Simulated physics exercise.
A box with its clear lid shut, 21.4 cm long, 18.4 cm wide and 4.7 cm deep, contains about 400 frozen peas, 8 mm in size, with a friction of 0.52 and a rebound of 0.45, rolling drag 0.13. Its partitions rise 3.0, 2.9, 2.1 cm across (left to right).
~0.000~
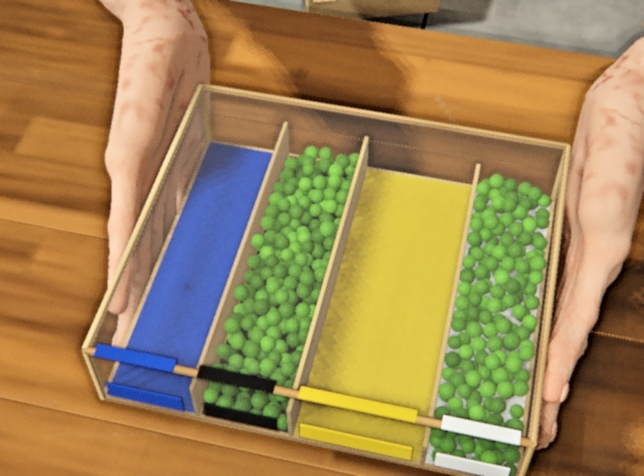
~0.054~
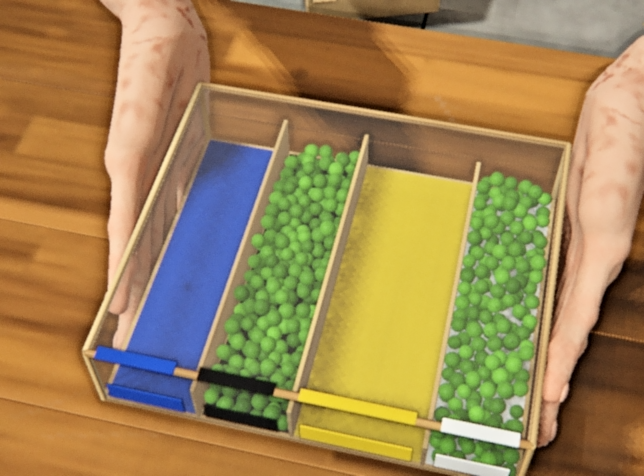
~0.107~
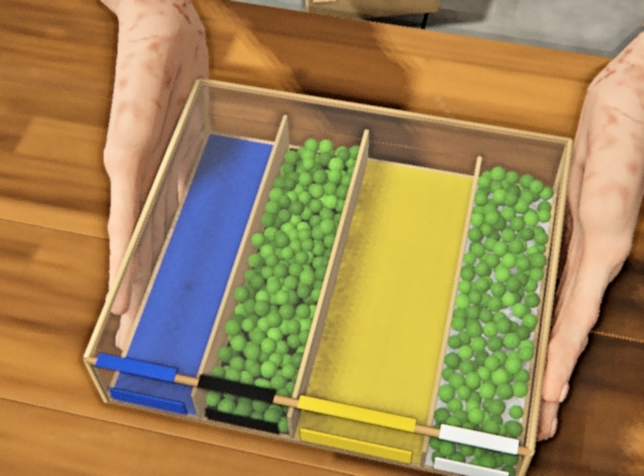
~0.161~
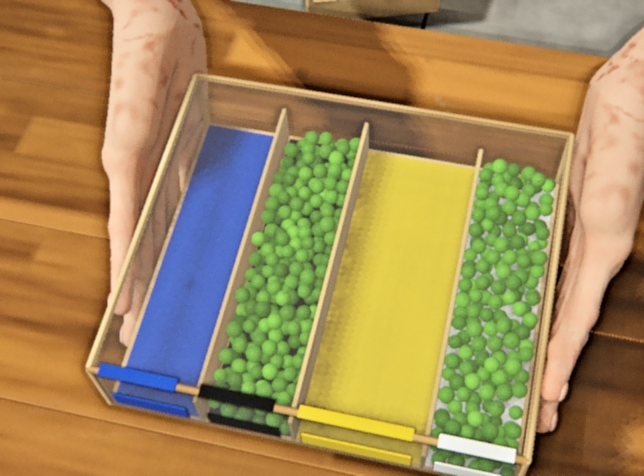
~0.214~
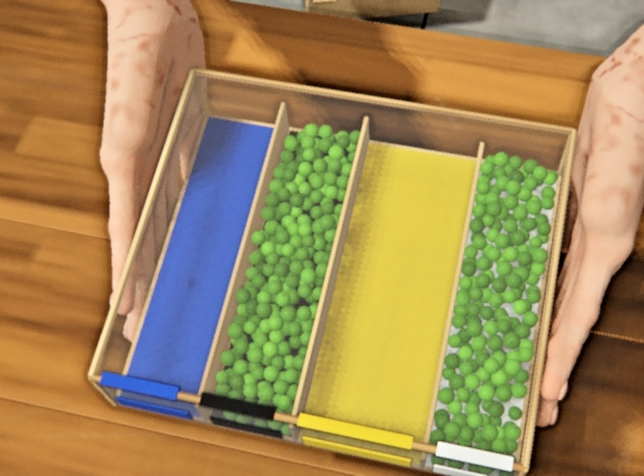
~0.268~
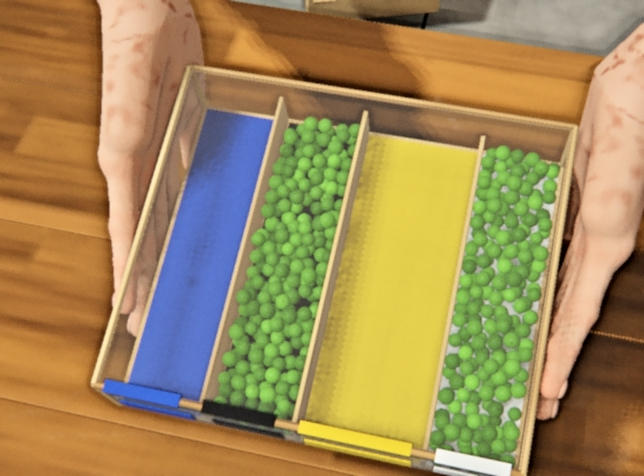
A clear-lidded box of green peas tilts gradually toward the front between two hands.
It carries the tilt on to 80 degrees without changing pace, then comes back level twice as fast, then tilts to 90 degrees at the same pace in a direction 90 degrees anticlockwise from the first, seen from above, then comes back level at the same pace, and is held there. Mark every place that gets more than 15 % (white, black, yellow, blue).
White over, black over, yellow under, blue under.
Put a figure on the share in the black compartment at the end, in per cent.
Some 30 per cent.
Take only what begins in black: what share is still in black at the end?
Some 60 per cent.
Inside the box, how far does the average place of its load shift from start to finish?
Some 4.5 cm.
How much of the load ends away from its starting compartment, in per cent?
About 30 per cent.
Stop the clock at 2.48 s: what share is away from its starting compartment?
Some 10 per cent.
After 1.47 s, tilt 28 degrees; white 45 %, black 50 %, yellow 5 %; middle of all pieces near (369, 357).
Then, at 2.48 s, tilt 59 degrees; white 45 %, black 45 %, yellow 10 %; middle of all pieces near (332, 360).
After 3.40 s, tilt 55 degrees; white 60 %, black 30 %, yellow 10 %; middle of all pieces near (368, 375).
After 4.28 s, tilt 0 degrees; white 60 %, black 30 %, yellow 10 %; middle of all pieces near (424, 351).
At rest (5.0 s), white 60 %, black 30 %, yellow 10 %, blue 0 %.
